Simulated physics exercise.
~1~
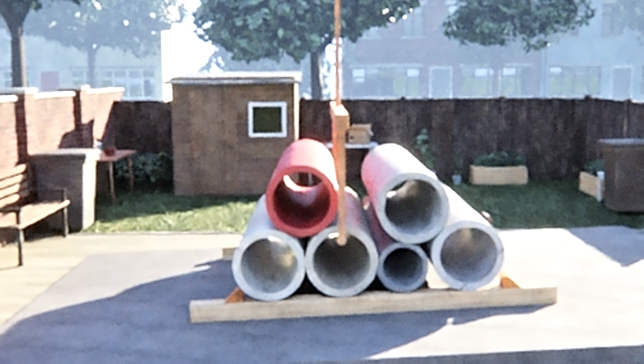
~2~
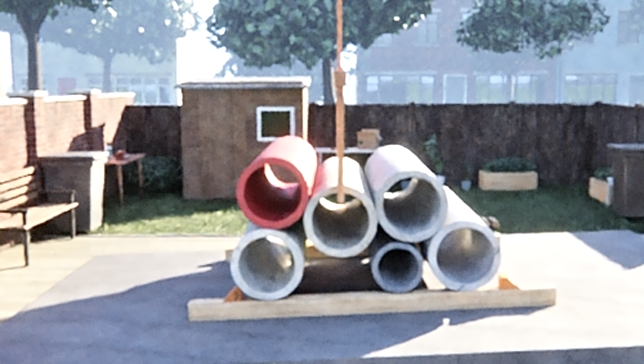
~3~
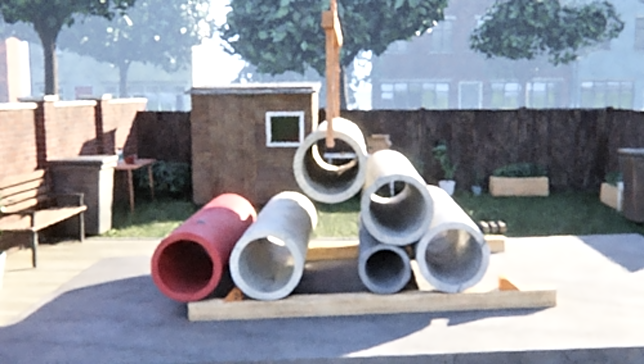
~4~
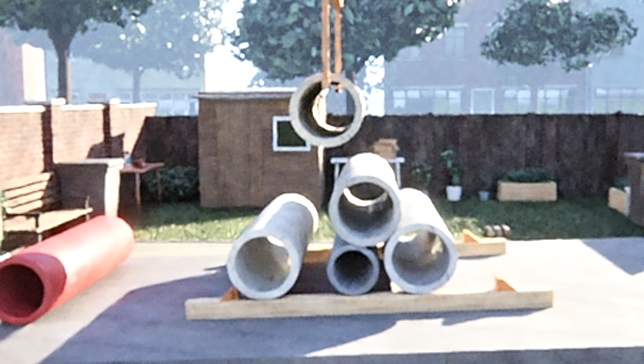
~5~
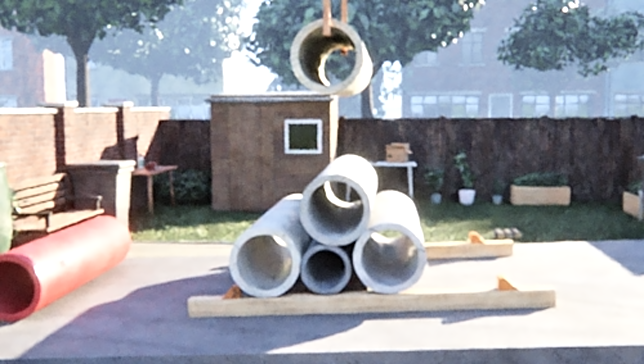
Six concrete pipes, one red and the rest grey, lie stacked end-on across two timber bearers on a paved yard, seen from the front, with a bench on the left and a shed, fence and trees behind. An orange hoist line lifts a grey pipe from the bottom row, and the red pipe resting on it shifts left. As the grey pipe rises higher, the red one rolls down off the left end of the bearers, and the remaining pipes shift closer together. Finally the red pipe lies on the paving at left, the lifted pipe hangs high overhead, and four grey pipes remain heaped on the bearers.
